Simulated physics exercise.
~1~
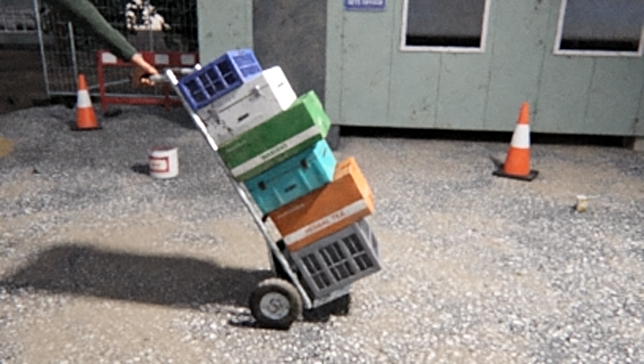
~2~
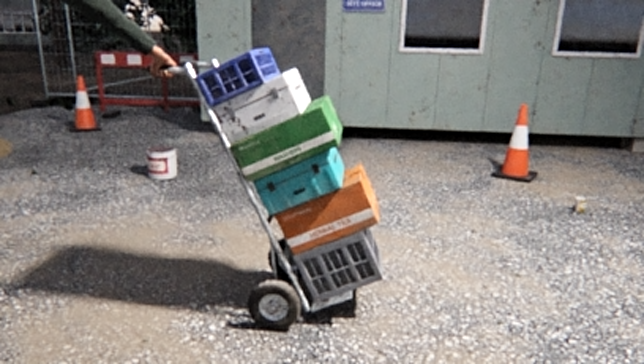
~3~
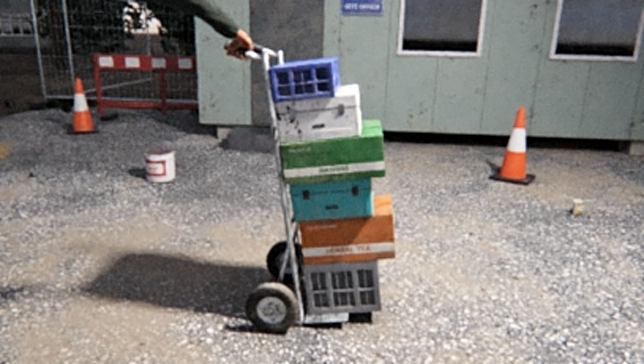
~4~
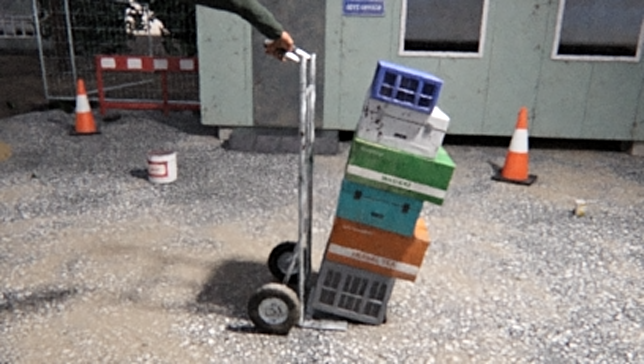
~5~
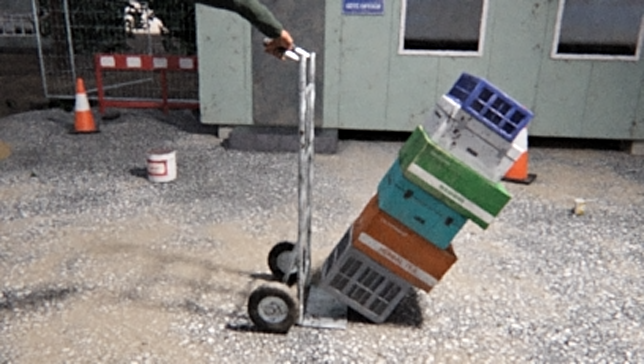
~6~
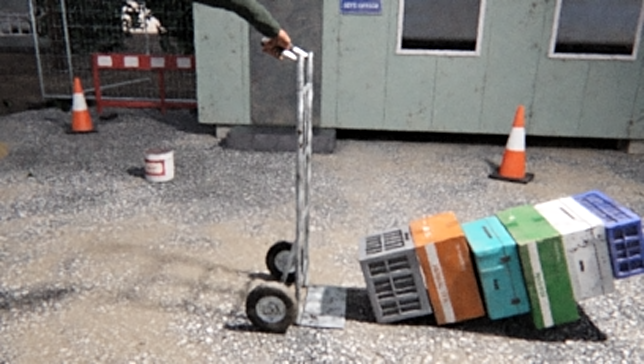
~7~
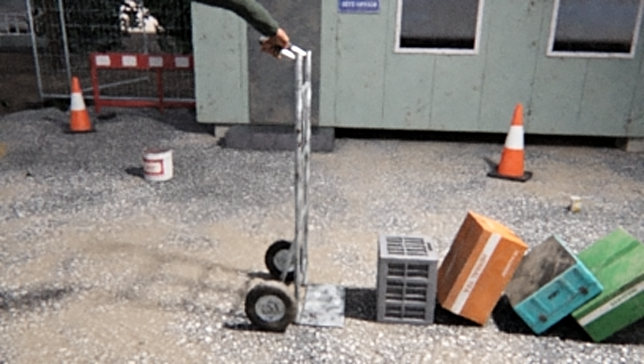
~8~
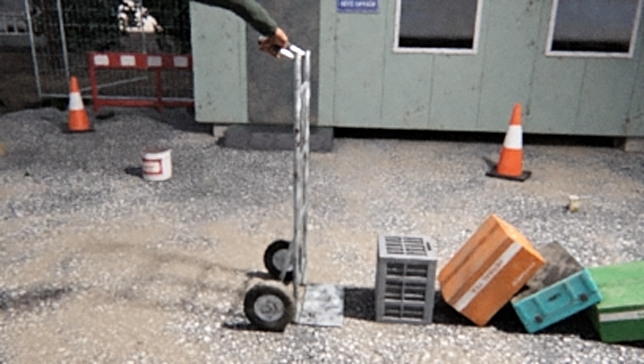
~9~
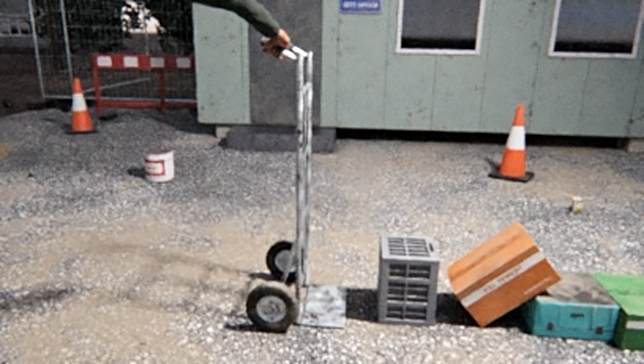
At first, a hand holds a hand truck tilted back to the left on gravel, with a grey crate, an orange box, a turquoise toolbox, a green box, a white toolbox and a blue crate stacked on it. The hand truck swings upright and stops, but the stack keeps leaning right, away from the frame. The whole column topples and lands stretched across the ground. The pieces separate, and the white toolbox and blue crate pass out of view. Finally, the grey crate rests on its side near the plate, the orange box leans beside the turquoise toolbox, and the green box lies at the right edge.
